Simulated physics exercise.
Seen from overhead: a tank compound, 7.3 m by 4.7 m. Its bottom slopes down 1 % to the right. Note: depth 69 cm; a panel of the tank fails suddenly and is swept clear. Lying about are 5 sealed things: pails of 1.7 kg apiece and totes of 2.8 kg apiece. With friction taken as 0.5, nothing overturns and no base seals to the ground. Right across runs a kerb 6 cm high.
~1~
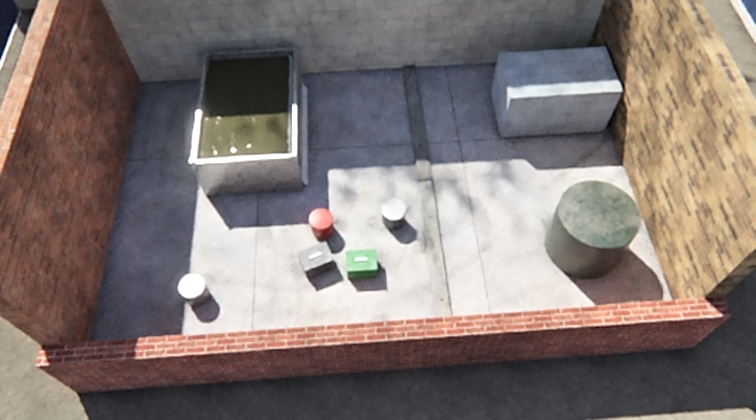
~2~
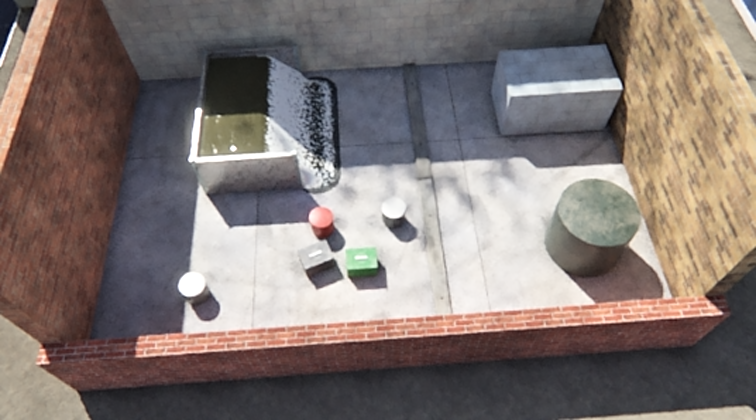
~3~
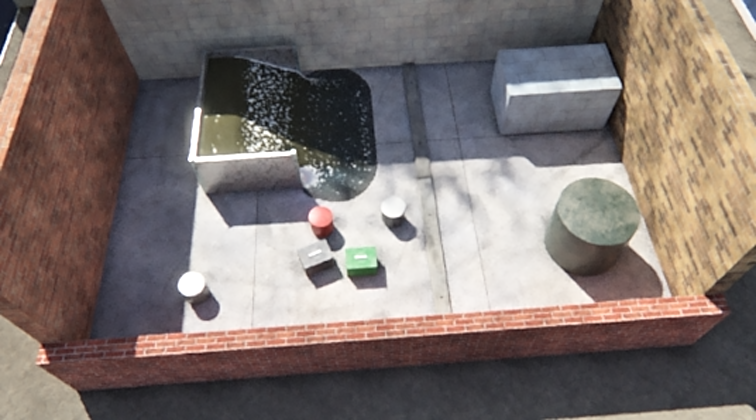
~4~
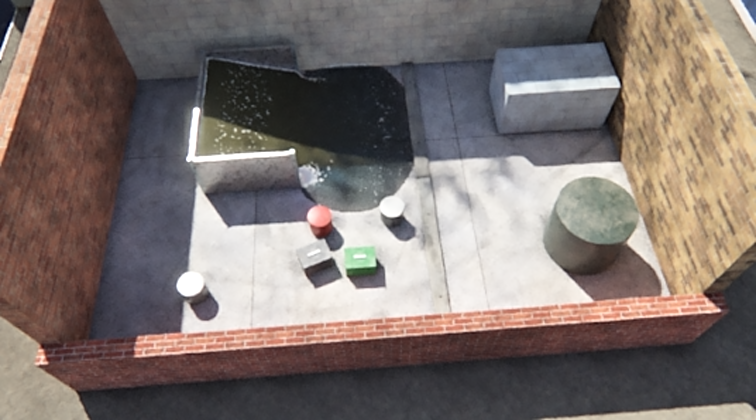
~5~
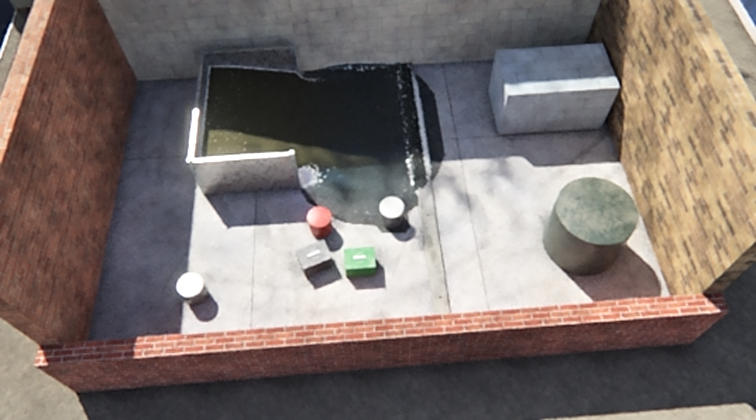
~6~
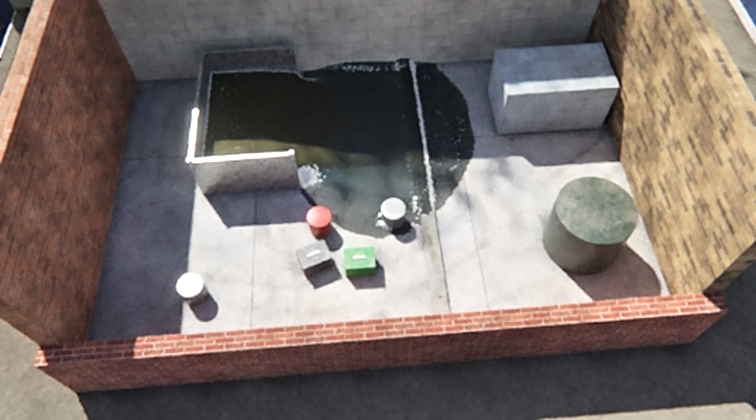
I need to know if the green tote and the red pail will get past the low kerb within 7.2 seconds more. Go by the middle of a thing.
Judging by the centre, the green tote fails to get over and the red pail fails to get over.
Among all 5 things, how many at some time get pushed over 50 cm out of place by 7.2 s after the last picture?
The number is 5.
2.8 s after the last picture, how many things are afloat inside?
At that moment it comes to 0.
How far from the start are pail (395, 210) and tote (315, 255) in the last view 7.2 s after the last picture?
First 300 cm, then 150 cm.
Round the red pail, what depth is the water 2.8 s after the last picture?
Close to 0 centimetres.
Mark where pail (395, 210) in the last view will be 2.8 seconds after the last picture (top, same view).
Look about (347, 290).
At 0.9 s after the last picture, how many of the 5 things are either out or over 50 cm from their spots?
The count is 1.
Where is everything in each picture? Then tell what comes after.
In the first frame, the green tote at (361, 260), on the bottom; the red pail at (321, 219), on the bottom; water covers 2.5 m2; 0 of 5 have shifted.
In the second frame, the green tote at (361, 258) rests on the ground; the red pail at (321, 217) rests on the ground; water covers 3.6 m2; 0 of 5 have shifted.
In the third frame, the green tote at (361, 257) rests on the ground; the red pail at (321, 217) rests on the ground; 5.1 m2 under water; 0 of 5 have shifted.
In the fourth frame, the green tote at (360, 257) rests on the ground; the red pail at (319, 216), on the bottom; water covers 6.7 m2; 0 of 5 have shifted.
In the fifth frame, the green tote at (359, 258) rests on the ground; the red pail at (319, 217) rests on the ground; water covers 8.1 m2; 0 of 5 have shifted.
In the sixth frame, the green tote at (359, 258), on the bottom; the red pail at (319, 217) rests on the ground; 9.7 m2 under water; 0 of 5 have shifted.
Then, 0.9 s after the last picture the green tote is near (359, 258), 0.0 m from its start, aground; the red pail is near (319, 217), 0.0 m from its start, aground; 0 of 5 are over the mark; 1 afloat.
Then, 2.8 s after the last picture the green tote is near (359, 258), 0.0 m from its start, aground; the red pail is near (319, 217), 0.0 m from its start, aground; 0 of 5 are over the mark; 0 afloat.
Then, 4.8 s after the last picture the green tote is near (346, 265), 0.2 m from its start, afloat; the red pail is near (318, 217), 0.0 m from its start, aground; 0 of 5 are over the mark; 2 afloat.
Then, 7.2 s after the last picture the green tote is near (170, 306), 2.4 m from its start, afloat; the red pail is near (238, 197), 1.2 m from its start, aground; 0 of 5 are over the mark; 3 afloat.
